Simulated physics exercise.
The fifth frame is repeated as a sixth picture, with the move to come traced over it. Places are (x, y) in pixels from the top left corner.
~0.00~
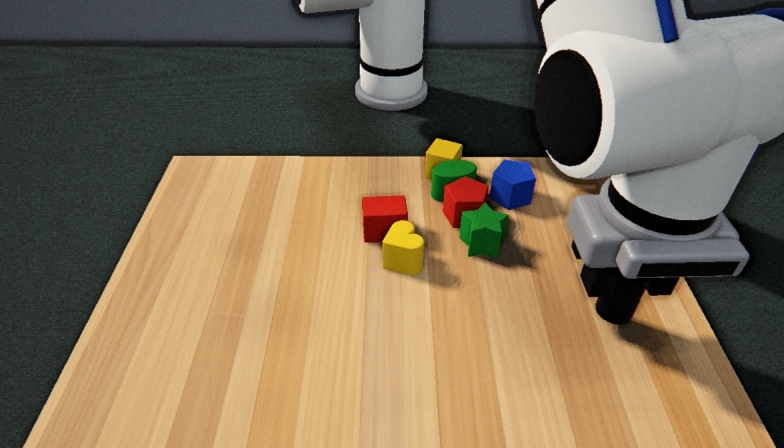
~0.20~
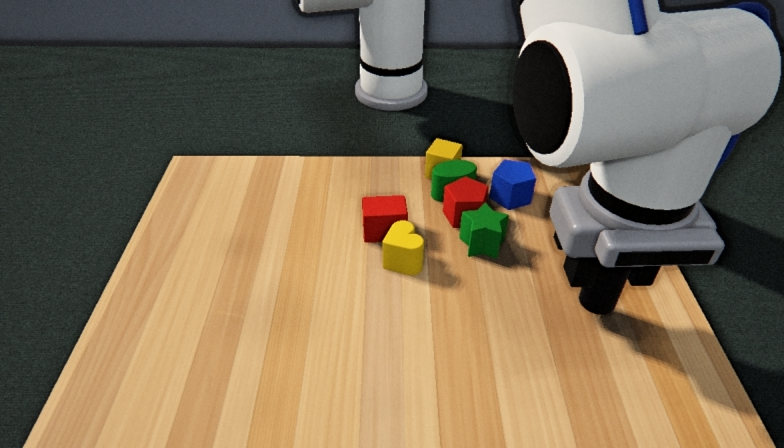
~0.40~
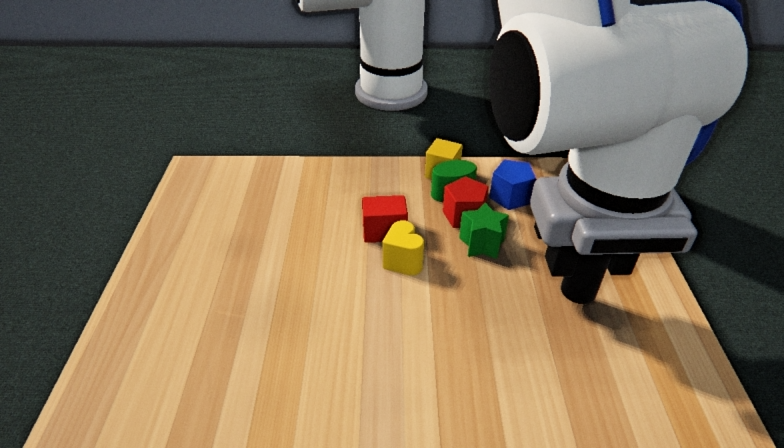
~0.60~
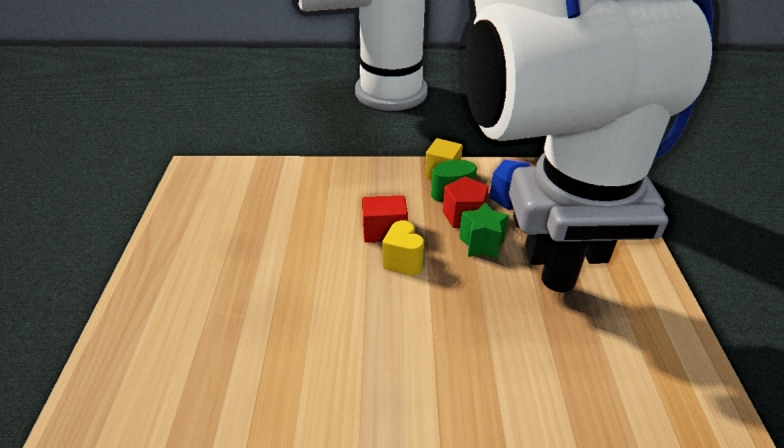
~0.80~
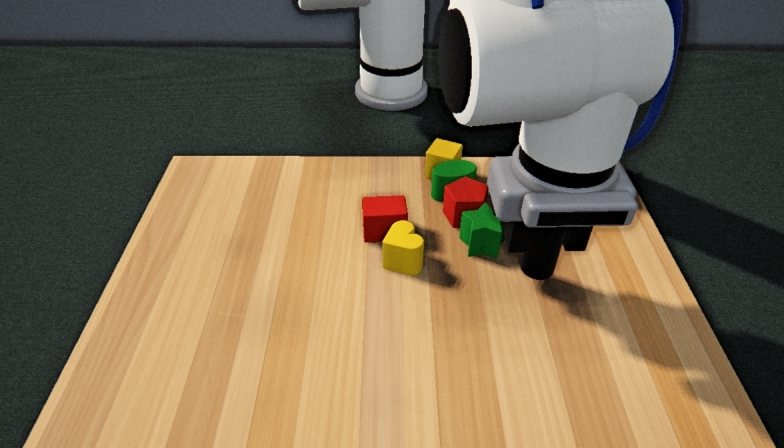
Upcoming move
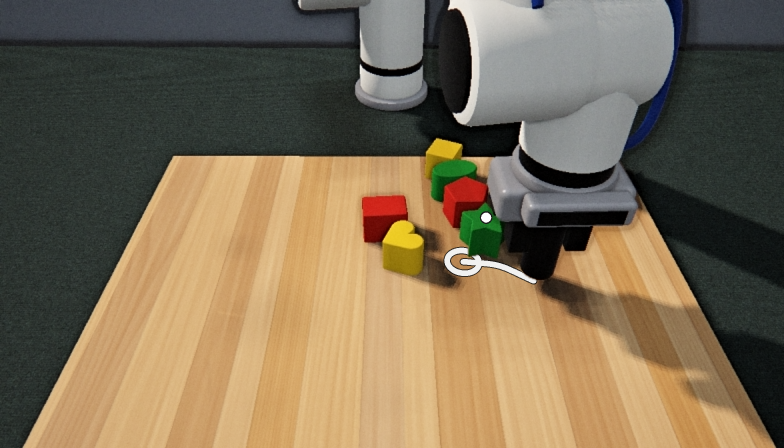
On a striped wooden tabletop, a white robot arm with a dark rod moved steadily left and slightly away toward a cluster of red, yellow, green and blue blocks, which stayed almost entirely still.
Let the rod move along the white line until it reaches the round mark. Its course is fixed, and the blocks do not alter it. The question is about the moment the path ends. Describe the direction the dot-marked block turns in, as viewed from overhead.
It is turned clockwise.
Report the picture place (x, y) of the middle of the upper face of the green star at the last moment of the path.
It is going to be at (462, 210).
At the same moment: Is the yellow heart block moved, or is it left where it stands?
Here the yellow heart block stays on its spot.
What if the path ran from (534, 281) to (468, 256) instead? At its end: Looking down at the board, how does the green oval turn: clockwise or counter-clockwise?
Viewed from the top, it goes anticlockwise.
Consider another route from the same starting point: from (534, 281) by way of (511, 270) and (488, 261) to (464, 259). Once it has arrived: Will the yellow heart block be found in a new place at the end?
No, it doesn't check out.
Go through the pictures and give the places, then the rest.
In the first picture, tip of the rod at (614, 311), middles of tops, yellow heart block at (404, 235), yellow square piece at (445, 148), green oval at (455, 168), red pentagon at (468, 189), green star at (486, 218).
In the second picture, rod at (597, 302), nothing pushed.
In the third picture, rod at (578, 291), nothing pushed.
In the fourth picture, rod at (558, 280), nothing pushed.
In the fifth picture, rod at (537, 268), yellow heart block at (404, 235), yellow square piece at (445, 148), green oval at (455, 168), red pentagon at (468, 189), green star at (486, 218).
The line goes from (534, 281) by way of (499, 266) to (463, 262); the dot is on the green star.
On the path given first. Halfway along, rod at (502, 253); green star at (483, 214), turned 10° clockwise.
At the end, rod at (465, 249); yellow heart block unmoved; yellow square piece at (443, 146); green oval at (454, 165); red pentagon at (466, 185); green star at (462, 210), turned 50° clockwise.
